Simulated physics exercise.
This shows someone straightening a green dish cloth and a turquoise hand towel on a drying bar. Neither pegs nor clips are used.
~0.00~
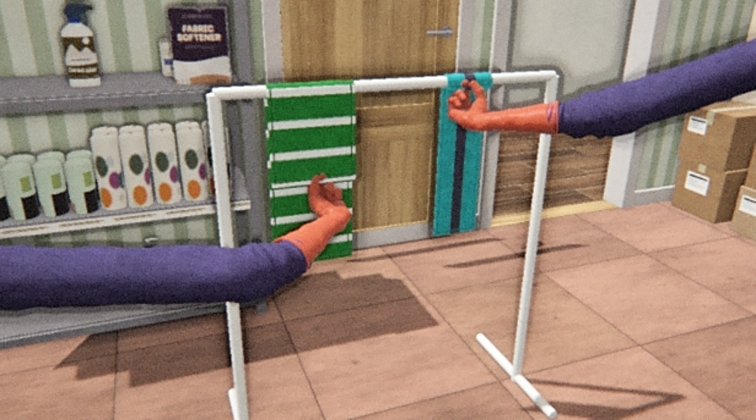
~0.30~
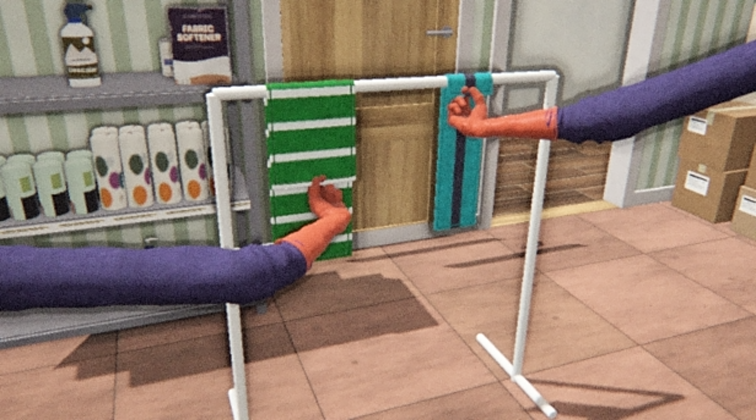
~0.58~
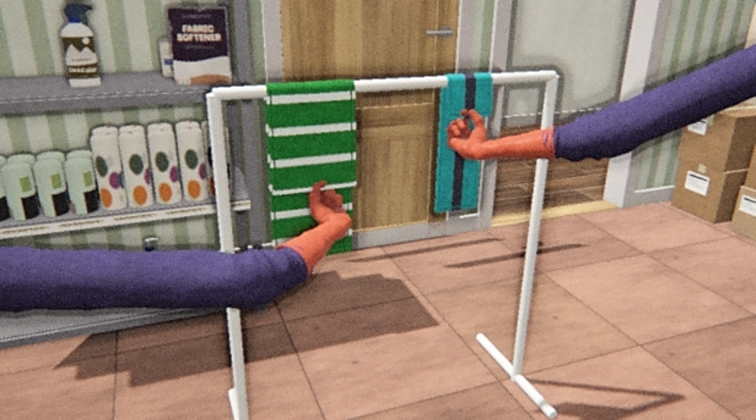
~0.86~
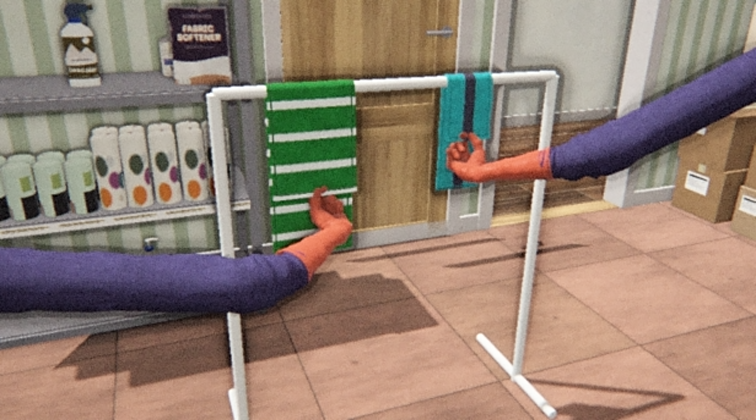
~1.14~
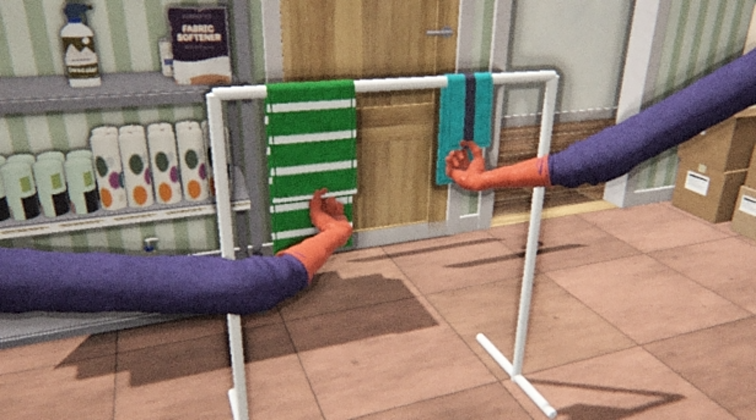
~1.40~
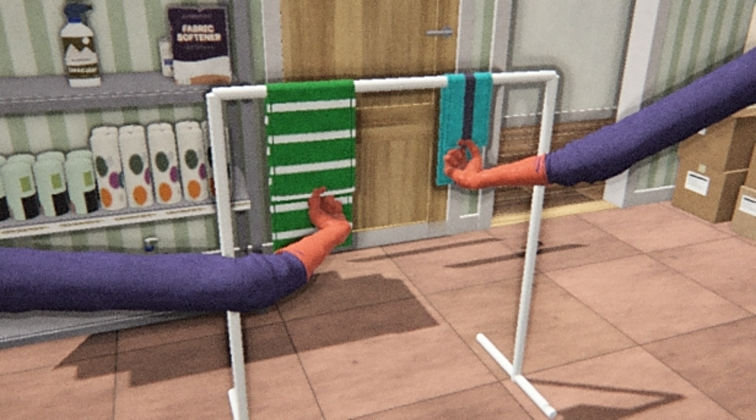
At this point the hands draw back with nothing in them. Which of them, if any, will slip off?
One by one: The green dish cloth most likely keeps its perch; the turquoise hand towel most likely keeps its perch.
By 2.02 s, dish cloth unmoved; hand towel unmoved.
When it is over, dish cloth unmoved; hand towel unmoved. The green dish cloth keeps its place and the turquoise hand towel stays on.
